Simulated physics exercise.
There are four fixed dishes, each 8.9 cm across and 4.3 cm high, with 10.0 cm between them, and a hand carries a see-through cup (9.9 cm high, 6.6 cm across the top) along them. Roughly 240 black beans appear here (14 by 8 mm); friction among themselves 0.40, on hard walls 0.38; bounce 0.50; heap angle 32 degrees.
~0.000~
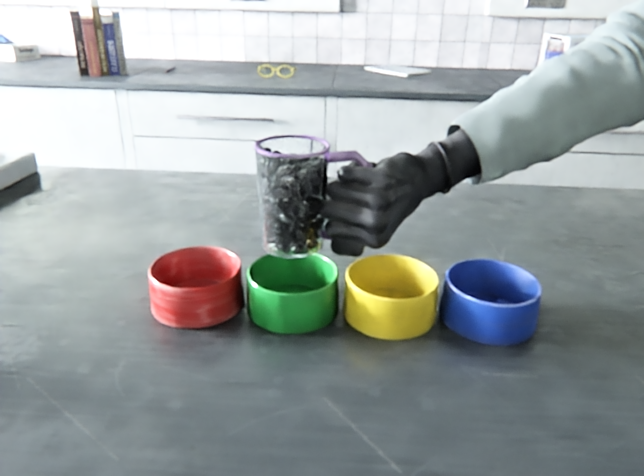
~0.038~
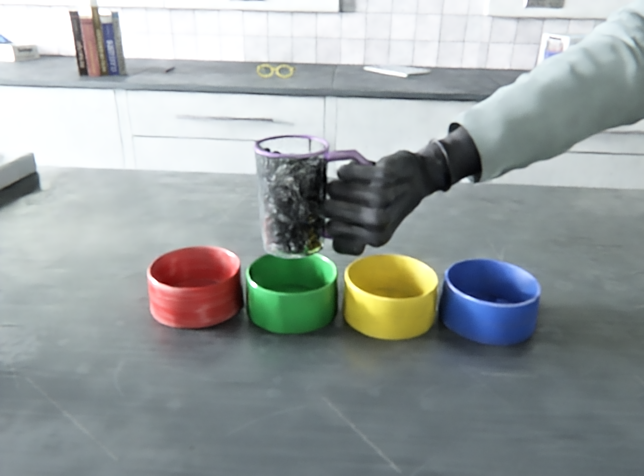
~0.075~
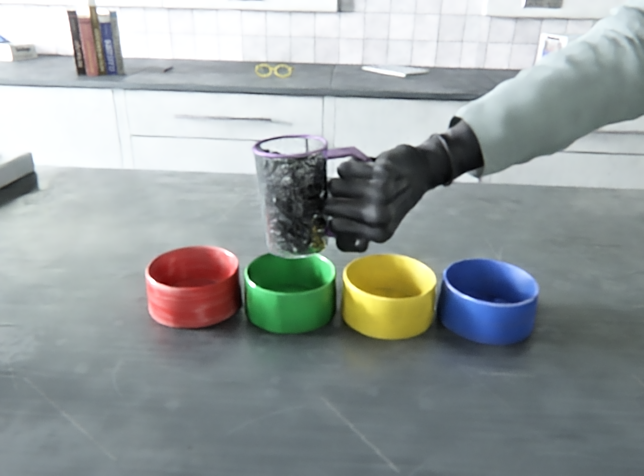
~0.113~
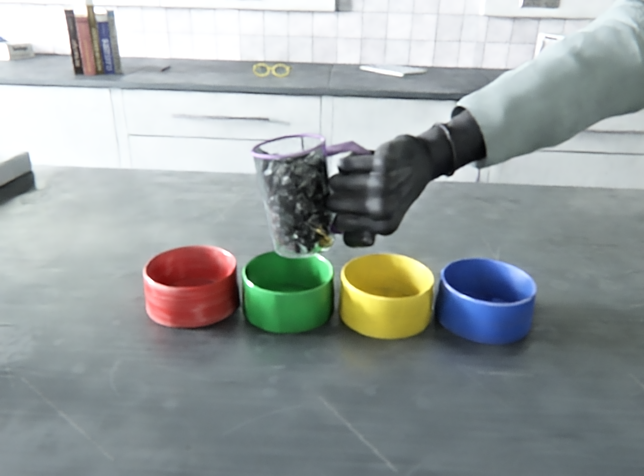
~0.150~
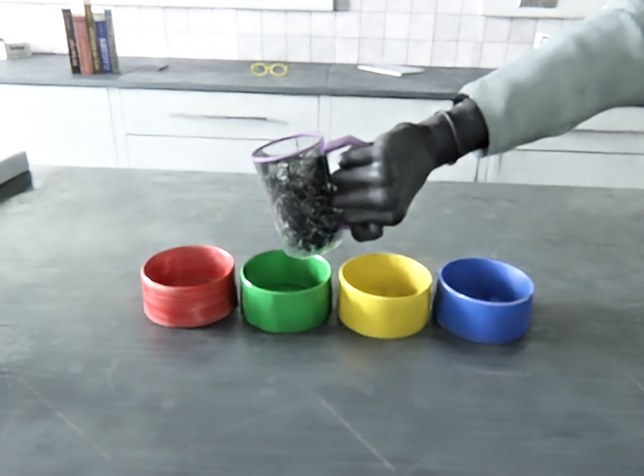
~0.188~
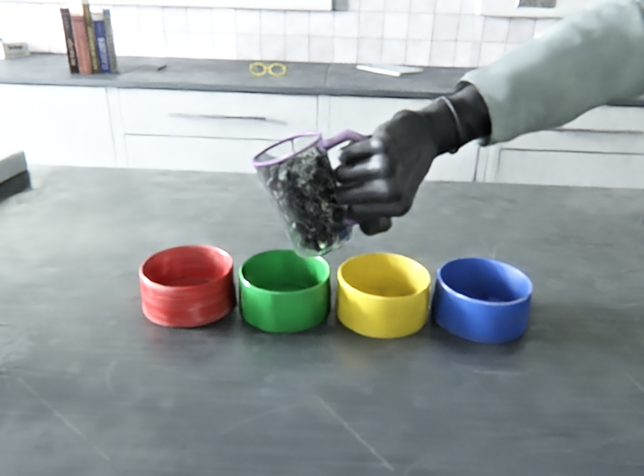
We see a black-gloved hand holding a clear cup of dark pieces above a row of red, green, yellow and blue dishes on a grey counter, then gradually tilting it to the left while shifting slightly right.
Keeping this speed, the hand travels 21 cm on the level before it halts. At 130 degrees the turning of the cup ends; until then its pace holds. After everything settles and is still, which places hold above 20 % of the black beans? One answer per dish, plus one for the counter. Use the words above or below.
Red dish - below; blue dish - below; green dish - below; yellow dish - above; counter - below.
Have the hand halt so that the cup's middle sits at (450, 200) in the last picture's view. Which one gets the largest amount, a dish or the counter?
Yellow.
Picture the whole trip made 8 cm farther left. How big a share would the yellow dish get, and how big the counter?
Yellow 0; counter 10.
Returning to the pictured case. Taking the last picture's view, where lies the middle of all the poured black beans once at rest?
Somewhere near (377, 291) in the last picture.
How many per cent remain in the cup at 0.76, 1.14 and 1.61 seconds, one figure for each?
It goes roughly like this: 80, 0, 0 per cent.
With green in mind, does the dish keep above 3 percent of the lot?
As for green: That's right.
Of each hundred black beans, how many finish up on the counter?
About 5 %.
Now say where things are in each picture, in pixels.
The first frame shows cup at (293, 197), tilt 0 degrees, lip at (256, 144), moved 0.0 cm; middle of the pieces at (289, 205); red dish at (195, 267); green dish at (293, 271); yellow dish at (392, 276); blue dish at (493, 281).
The second frame shows cup at (293, 197), tilt 1 degrees, lip at (256, 145), moved 0.1 cm; middle of the pieces at (290, 205).
The third frame shows cup at (294, 197), tilt 4 degrees, lip at (254, 147), moved 0.4 cm; middle of the pieces at (292, 205).
The fourth frame shows cup at (297, 196), tilt 9 degrees, lip at (253, 150), moved 0.9 cm; middle of the pieces at (295, 205).
The fifth frame shows cup at (301, 196), tilt 16 degrees, lip at (253, 155), moved 1.4 cm; middle of the pieces at (300, 205).
The sixth frame shows cup at (306, 196), tilt 22 degrees, lip at (254, 160), moved 2.1 cm; middle of the pieces at (307, 206); red dish at (187, 266); green dish at (285, 270); yellow dish at (384, 275); blue dish at (484, 279). Its pace works out near 175 degrees a second; the hand travels 16 cm a second.
After 0.76 s, tilt 121 degrees; cup holds 80 %, green 10 %, yellow 10 %.
After 1.14 s, tilt 130 degrees; cup holds 0 %, green 10 %, yellow 85 %.
After 1.61 s, tilt 130 degrees; cup holds 0 %, green 10 %, yellow 85 %.
By 1.9 s all is still; red 0 %, blue 0 %, green 10 %, yellow 85 %, counter 5 %.
